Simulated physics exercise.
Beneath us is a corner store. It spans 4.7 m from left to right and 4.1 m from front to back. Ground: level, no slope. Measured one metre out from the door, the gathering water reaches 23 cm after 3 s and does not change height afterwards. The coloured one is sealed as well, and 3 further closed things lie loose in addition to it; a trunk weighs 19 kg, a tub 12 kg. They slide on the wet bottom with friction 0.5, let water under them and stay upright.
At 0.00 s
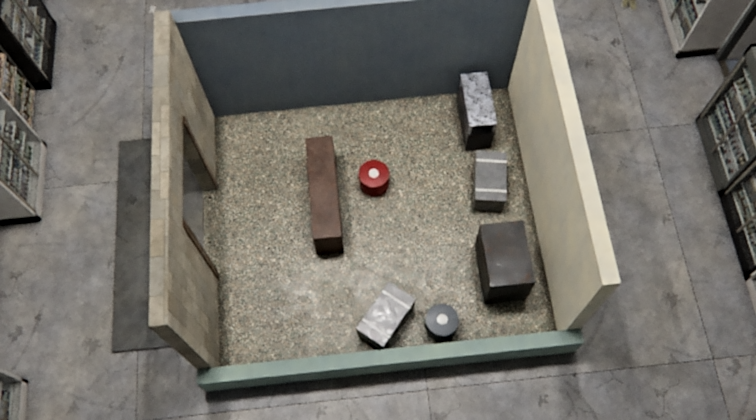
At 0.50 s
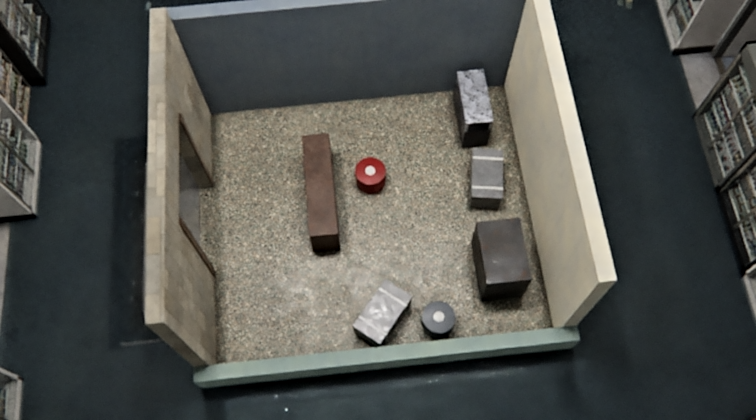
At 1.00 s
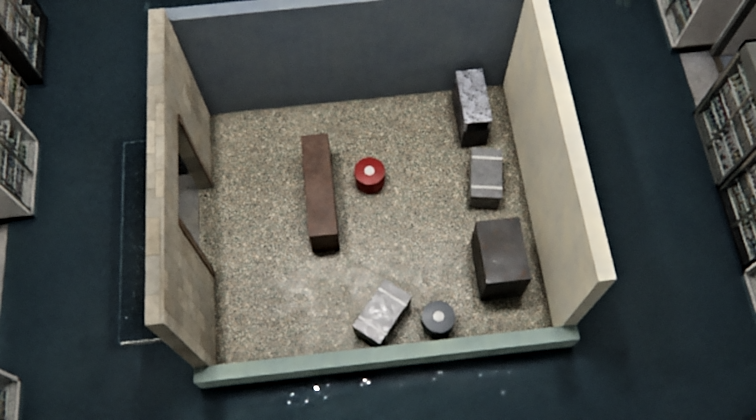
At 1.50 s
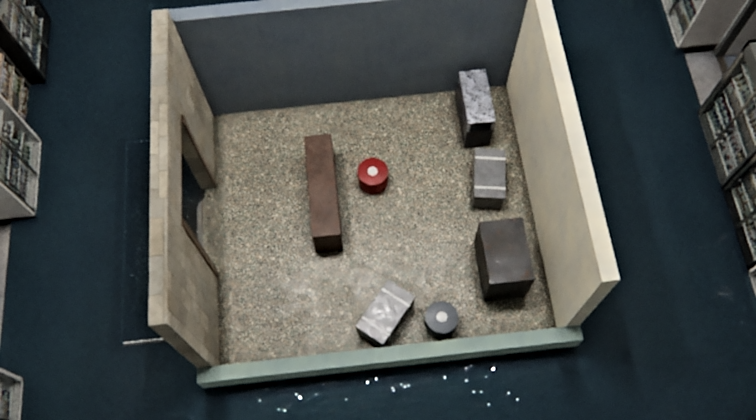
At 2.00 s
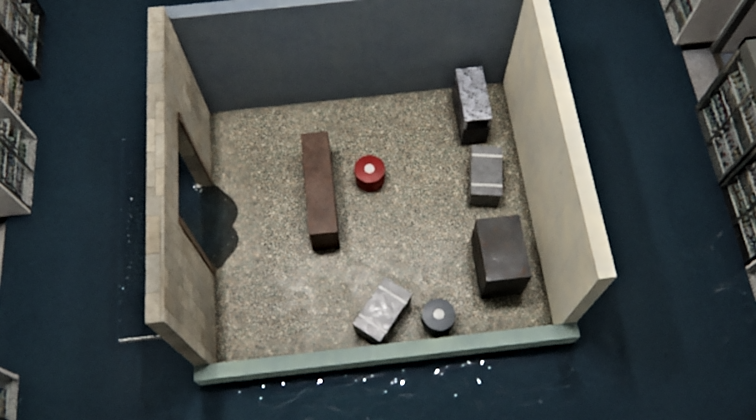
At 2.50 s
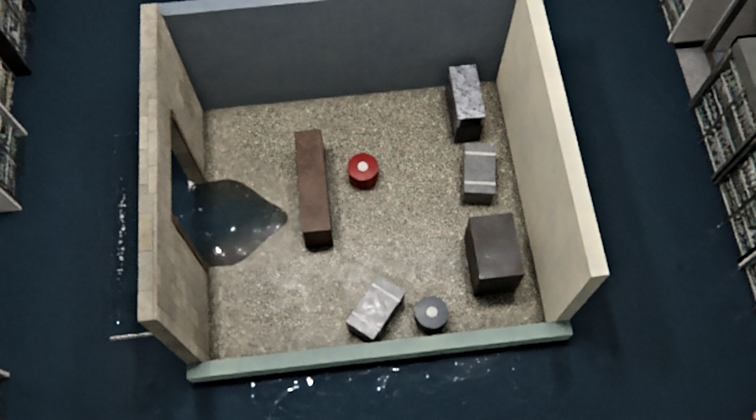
A small walled corner store with a speckled floor is seen from high above, shelving at the outer edges. A long brown block stands left of a red tub, with grey and dark boxes along the right and a pale box beside a grey tub near the green front wall. As the camera shifts slightly, dark water covers the ground outside, then spreads in through the left doorway, while the objects stay put.
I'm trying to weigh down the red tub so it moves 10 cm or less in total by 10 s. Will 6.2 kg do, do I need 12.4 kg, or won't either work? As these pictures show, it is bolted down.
You need 12.4 kg.
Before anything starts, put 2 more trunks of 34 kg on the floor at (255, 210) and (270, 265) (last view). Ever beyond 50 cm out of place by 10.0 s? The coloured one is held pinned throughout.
The first comes out above the threshold, the second above the threshold.
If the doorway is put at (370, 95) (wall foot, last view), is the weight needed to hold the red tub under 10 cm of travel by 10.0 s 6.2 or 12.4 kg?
There both choices fail.
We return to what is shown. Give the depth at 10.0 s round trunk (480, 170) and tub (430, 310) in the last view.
Depth approx. 8 cm / 9 cm.
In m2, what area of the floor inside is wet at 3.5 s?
About 3.5 m2.
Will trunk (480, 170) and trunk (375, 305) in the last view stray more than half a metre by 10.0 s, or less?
In that order: Less, over.
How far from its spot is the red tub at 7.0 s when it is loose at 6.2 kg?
About 0 cm off its spot.
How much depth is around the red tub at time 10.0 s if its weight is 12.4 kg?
About 4 cm.
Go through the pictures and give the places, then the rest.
The red tub at (374, 173) rests on the ground; 0.0 m2 under water; 0 of 4 have shifted, in the first frame.
The red tub at (370, 171), on the bottom; 0.0 m2 under water; 0 of 4 have shifted, in the second frame.
The red tub at (369, 171) rests on the ground; water covers 0.0 m2; 0 of 4 have shifted, in the third frame.
The red tub at (373, 171) rests on the ground; 0.0 m2 under water; 0 of 4 have shifted, in the fourth frame.
The red tub at (370, 169) rests on the ground; 0.3 m2 under water; 0 of 4 have shifted, in the fifth frame.
The red tub at (363, 167) rests on the ground; water covers 1.1 m2; 0 of 4 have shifted, in the sixth frame.
After 3.5 s the red tub would be 0 cm from its start with 6.2 kg and 0 cm from its start with 12.4 kg; 0 cm of water round it then.
After 4.5 s the red tub would be 0 cm from its start with 6.2 kg and 0 cm from its start with 12.4 kg; 0 cm of water round it then.
After 7.0 s the red tub would be 0 cm from its start with 6.2 kg and 0 cm from its start with 12.4 kg; 1 cm of water round it then.
After 10.0 s the red tub would be 32 cm from its start with 6.2 kg and 0 cm from its start with 12.4 kg; 4 cm of water round it then.
